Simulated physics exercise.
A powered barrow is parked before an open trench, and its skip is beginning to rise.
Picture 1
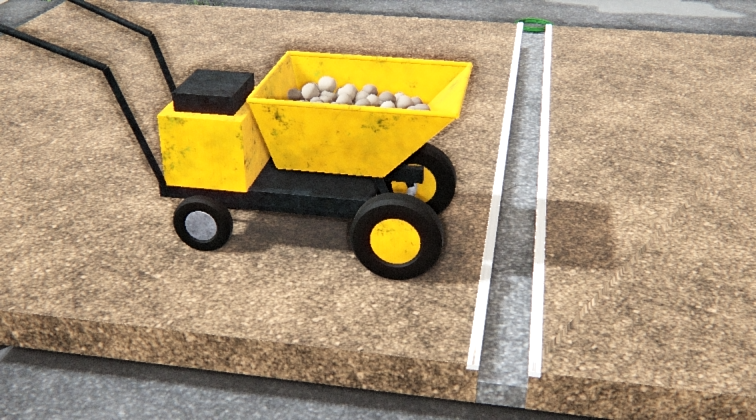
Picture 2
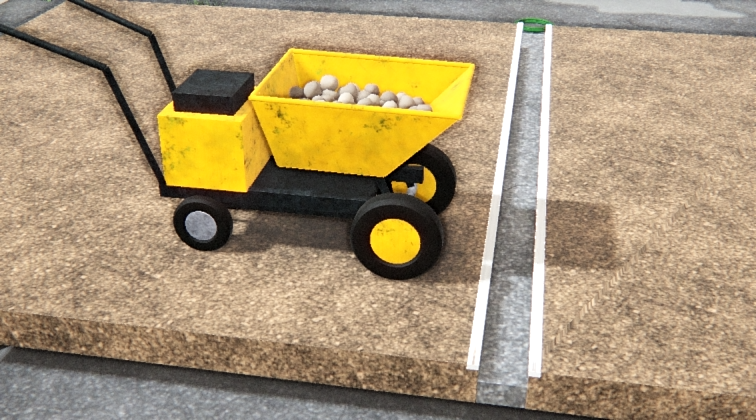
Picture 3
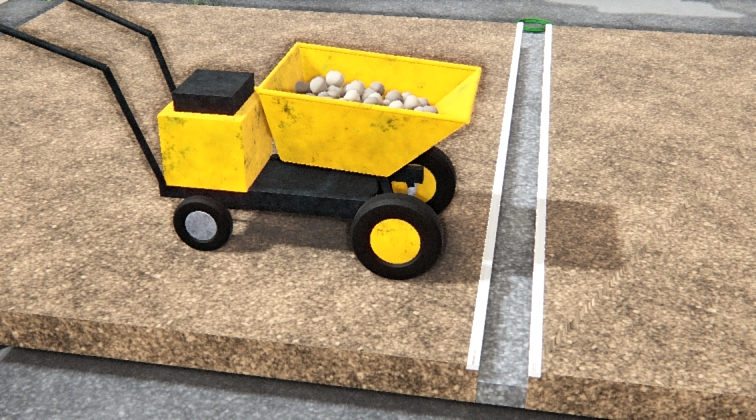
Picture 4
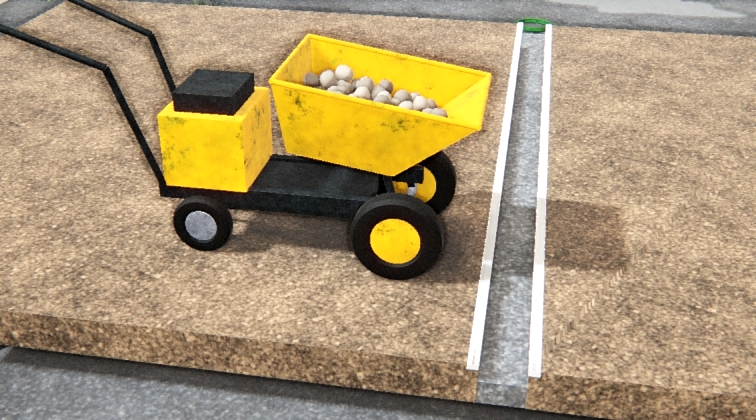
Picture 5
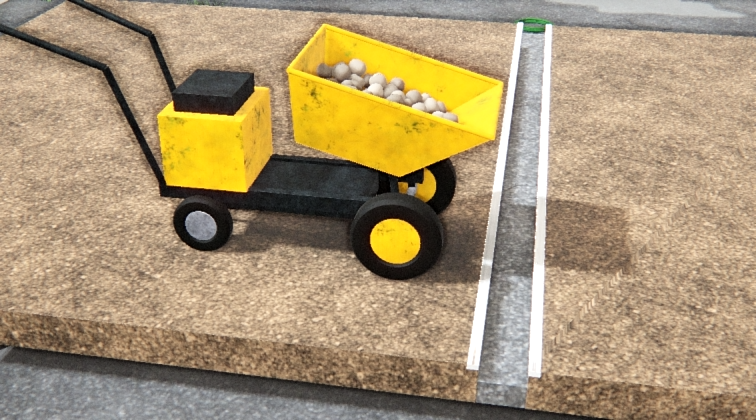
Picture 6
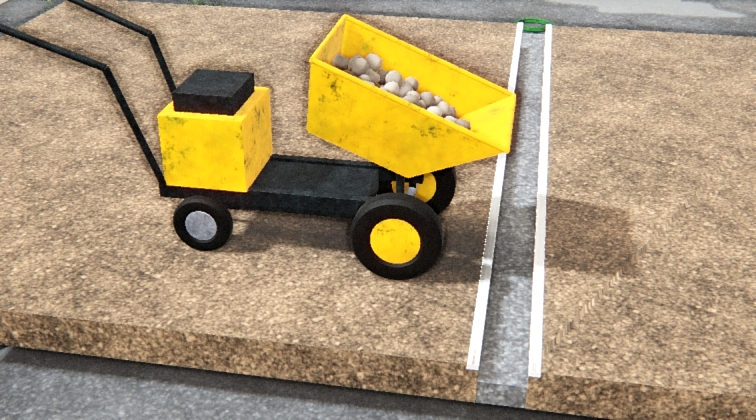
On a brown, gritty slab beside a narrow trench edged with white strips, a parked powered barrow slowly raised its yellow skip of pebbles, the back lifting higher while the front lip moved right.
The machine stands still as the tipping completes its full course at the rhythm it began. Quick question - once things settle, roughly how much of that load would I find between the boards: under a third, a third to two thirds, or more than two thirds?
You would find under a third there.
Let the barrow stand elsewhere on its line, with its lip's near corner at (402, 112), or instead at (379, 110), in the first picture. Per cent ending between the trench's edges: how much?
About 30 and 40 per cent.
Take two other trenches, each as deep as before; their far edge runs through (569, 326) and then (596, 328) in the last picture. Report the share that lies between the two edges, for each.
In order: 20 per cent, then 50 per cent.
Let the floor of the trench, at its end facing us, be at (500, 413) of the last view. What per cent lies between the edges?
The share would be roughly 0 per cent.
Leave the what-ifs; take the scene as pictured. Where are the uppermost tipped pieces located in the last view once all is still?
Approximate top: (578, 238).
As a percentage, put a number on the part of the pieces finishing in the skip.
It works out to some 25 percent.
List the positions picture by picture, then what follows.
Lip of the skip at (456, 116), level; top of the load at (348, 120), river pebbles; first edge of the trench at (480, 316); far edge at (537, 322), the trench under half as wide as the skip, and shallow for its width, in the first picture.
Lip of the skip at (459, 117), tipped barely; top of the load at (345, 102), in the second picture.
Lip of the skip at (467, 121), tipped barely; top of the load at (352, 99), in the third picture.
Lip of the skip at (478, 128), tipped a little; top of the load at (333, 95), in the fourth picture.
Lip of the skip at (492, 138), tipped clearly; top of the load at (346, 89), in the fifth picture.
Lip of the skip at (507, 151), tipped clearly; top of the load at (348, 80); first edge of the trench at (480, 316); far edge at (537, 322), in the sixth picture.
Soon after the last picture, skip tipped steeply; all in the skip.
A little later, skip tipped right over; most in the skip; about a quarter beyond it; a stray few falling.
Later still, skip tipped right over; about a quarter in the skip; most beyond it.
At rest, skip tipped right over; about a quarter in the skip; none in or heaped over the trench; most beyond it.
